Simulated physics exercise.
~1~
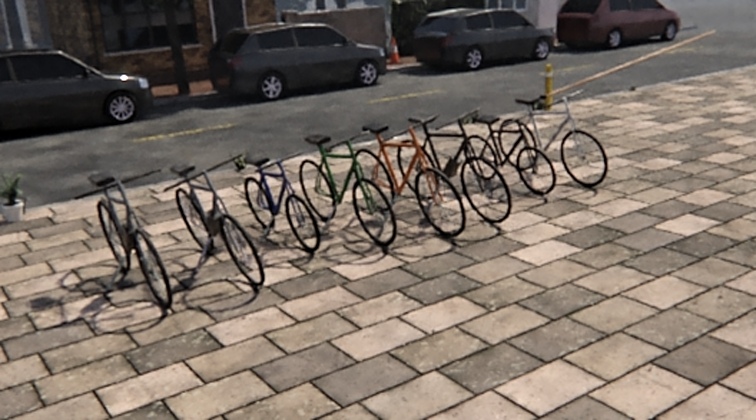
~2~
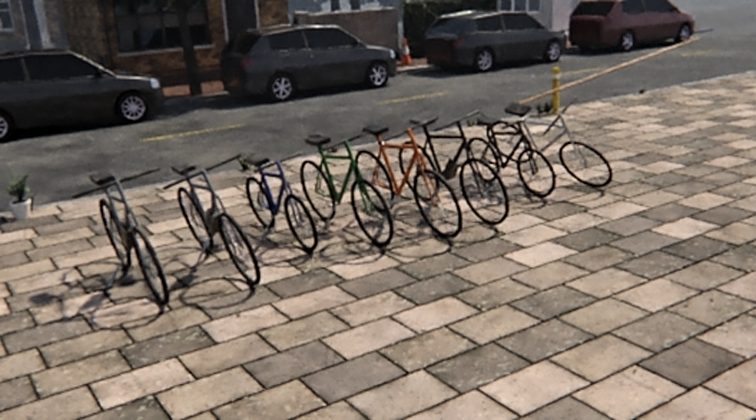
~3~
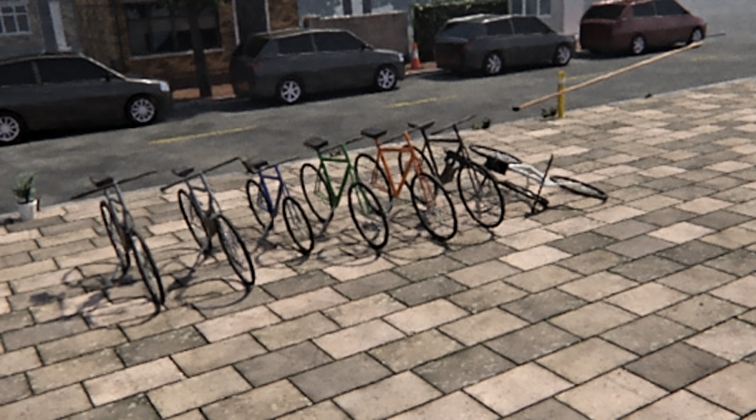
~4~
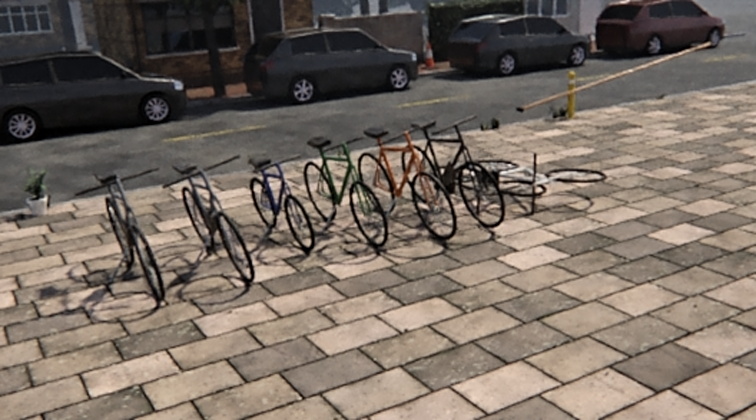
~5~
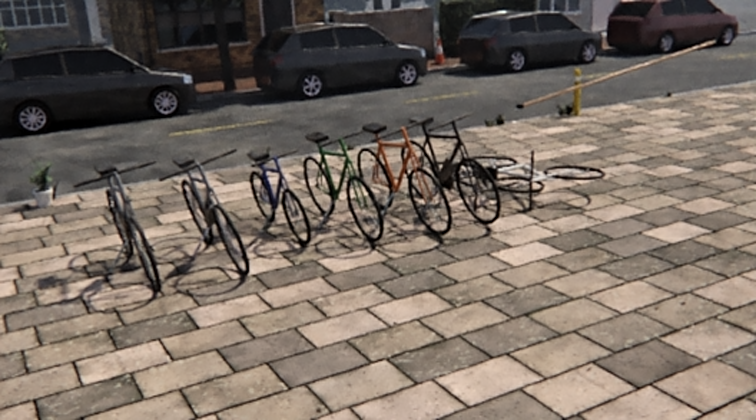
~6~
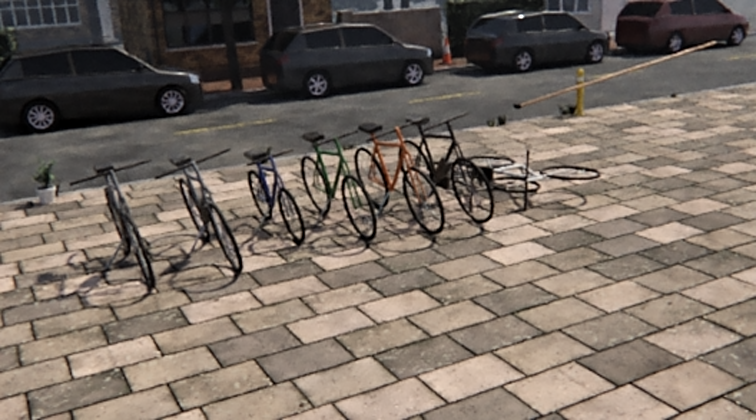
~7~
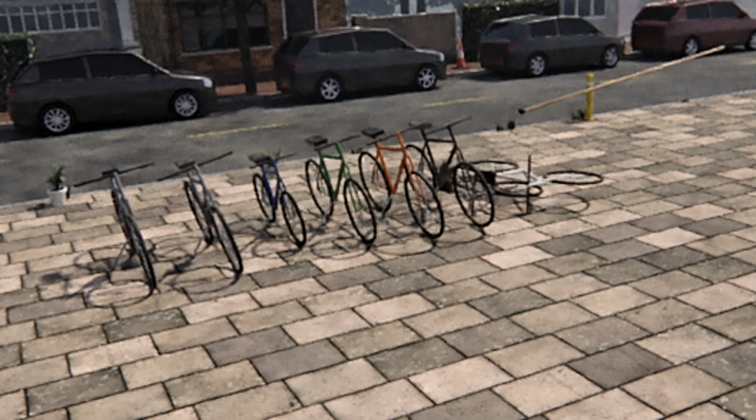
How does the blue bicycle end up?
The blue bicycle is still standing in its place in the row, since only the two bicycles at the right end went over.
Two bicycles at the right end of a row on a paved sidewalk toppled, the end one tipping first and its neighbour going down after it. They ended up flat on the paving, while the other six, including the blue, green and orange ones, stayed standing.
